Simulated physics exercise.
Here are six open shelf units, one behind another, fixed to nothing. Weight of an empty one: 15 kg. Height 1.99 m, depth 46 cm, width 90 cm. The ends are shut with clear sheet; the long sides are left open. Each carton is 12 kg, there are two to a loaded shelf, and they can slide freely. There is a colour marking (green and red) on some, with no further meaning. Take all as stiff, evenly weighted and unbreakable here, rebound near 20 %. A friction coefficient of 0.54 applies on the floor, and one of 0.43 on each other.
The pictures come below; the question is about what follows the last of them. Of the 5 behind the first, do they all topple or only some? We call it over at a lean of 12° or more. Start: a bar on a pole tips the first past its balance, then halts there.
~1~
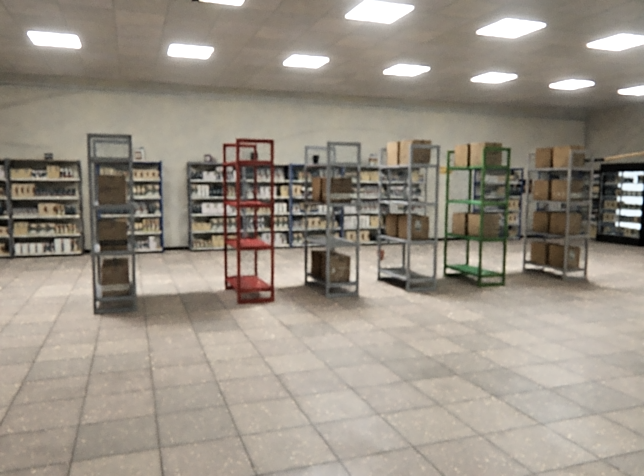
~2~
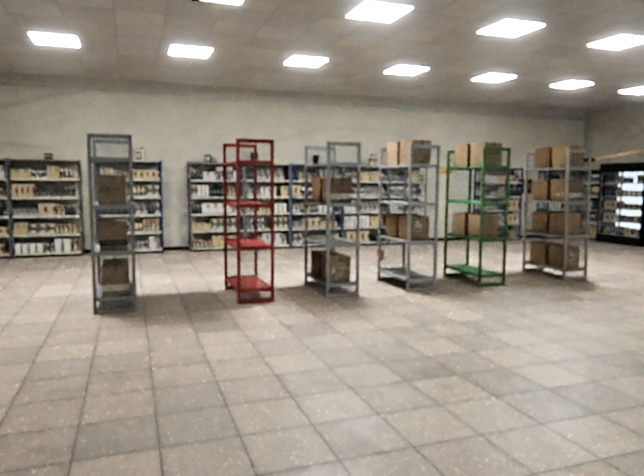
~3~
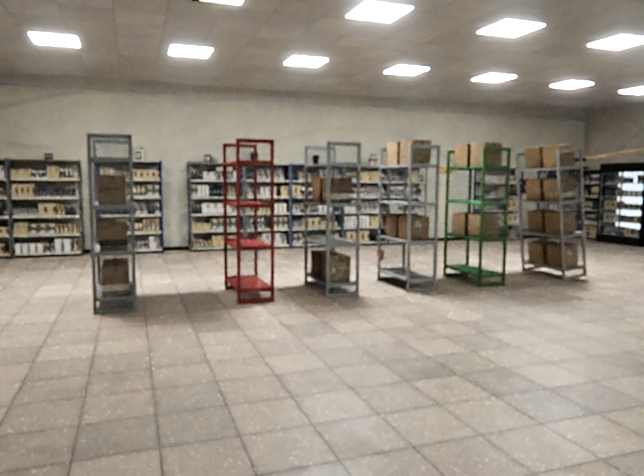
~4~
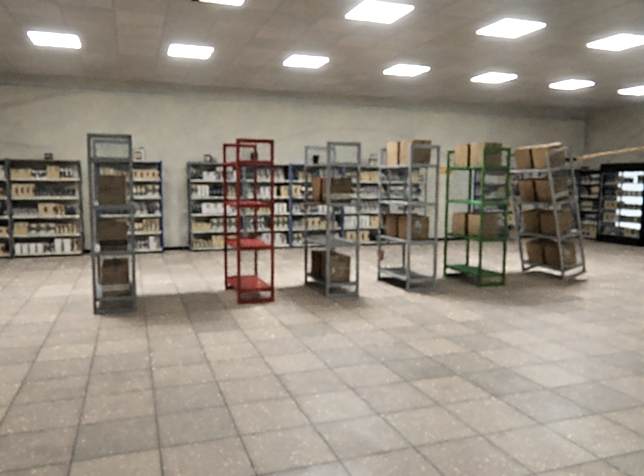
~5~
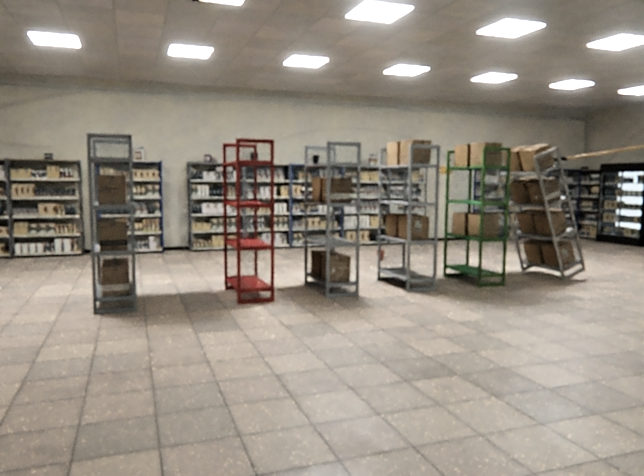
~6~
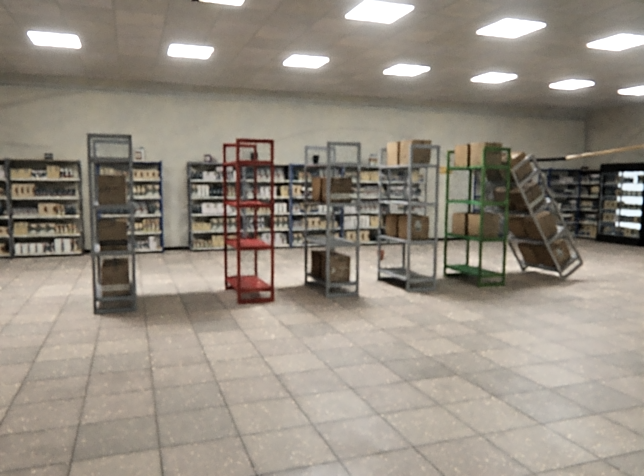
All of them topple.
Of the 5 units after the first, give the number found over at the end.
I count 5 of them.
Then, 0.92 s past the last view, 10 cartons spilt or dropped; 1 of the 5 other units over; green unit 25° from how it stood.
Then, 2.60 s past the last view, 18 cartons spilt or dropped; 4 of the 5 other units over; green unit 49° from how it stood; red unit 42° from how it stood.
In the end, 26 cartons spilt or dropped; 5 of the 5 other units over; red unit 74° from how it stood; green unit 51° from how it stood. Not one is left standing. From the last view, middles, red unit near (143, 263), green unit near (424, 229).
